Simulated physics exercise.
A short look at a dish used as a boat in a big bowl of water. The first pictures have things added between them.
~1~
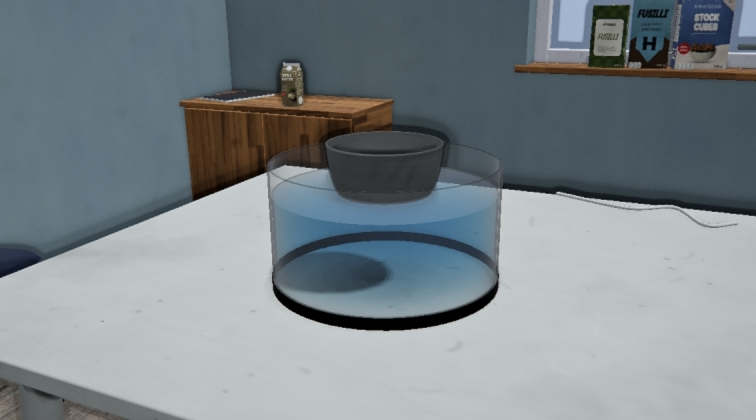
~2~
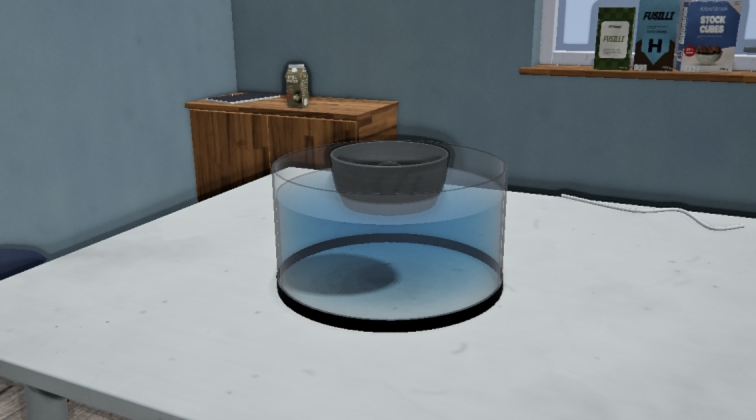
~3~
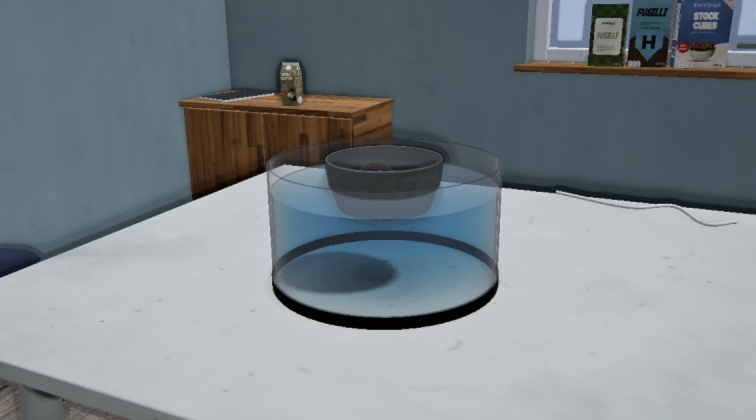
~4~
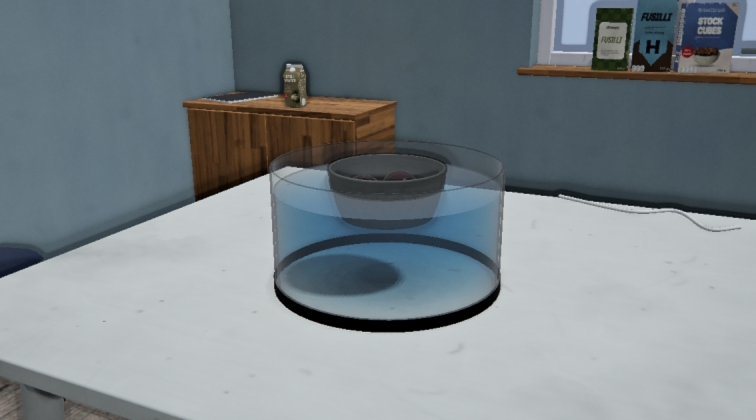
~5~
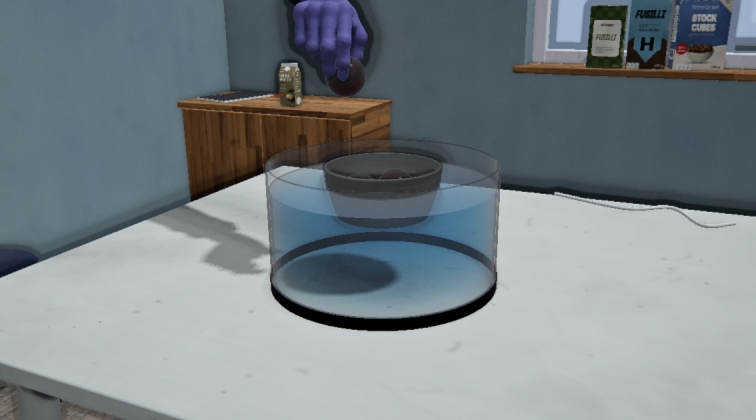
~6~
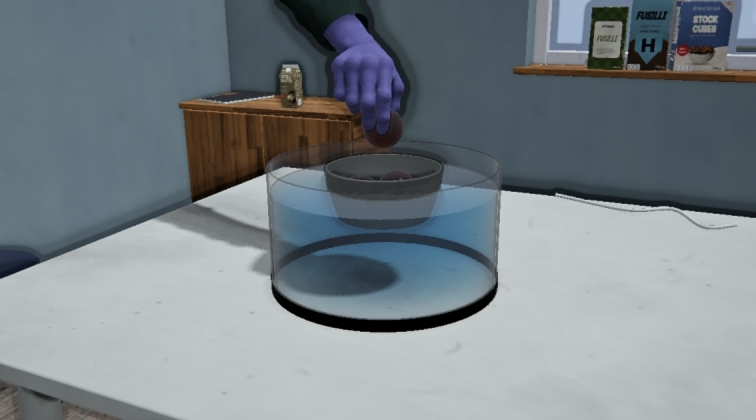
A purple hand with a dark sleeve comes in at the top, seen from slightly above a white table in a blue-walled room. A dark grey dish floats in a clear round bowl of blue water, with a wooden cabinet and can behind left and packets on the windowsill at right. The dish sits lower in steps, then the hand lowers a dark reddish marble to just above it.
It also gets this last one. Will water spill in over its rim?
No, it stays up.
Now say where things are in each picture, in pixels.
The first picture shows dish (384, 144) empty; most of its side above the surface.
The second picture shows dish (389, 154) with one aboard; about two thirds of its side above the surface.
The third picture shows dish (384, 159) with two aboard; about half of its side above the surface.
The fourth picture shows dish (387, 168) with three aboard; about a third of its side above the surface.
The fifth picture shows dish (383, 167) with three aboard; about a third of its side above the surface; the next glass marble in the hand at (346, 76).
The sixth picture shows dish (384, 168) with three aboard; about a third of its side above the surface; the next glass marble in the hand at (383, 128).
Next, the glass marble is in and the dish dips.
After that, it steadies; about a fifth of its side above the surface.
Finally, the dish floats; about a fifth of its side above the surface.
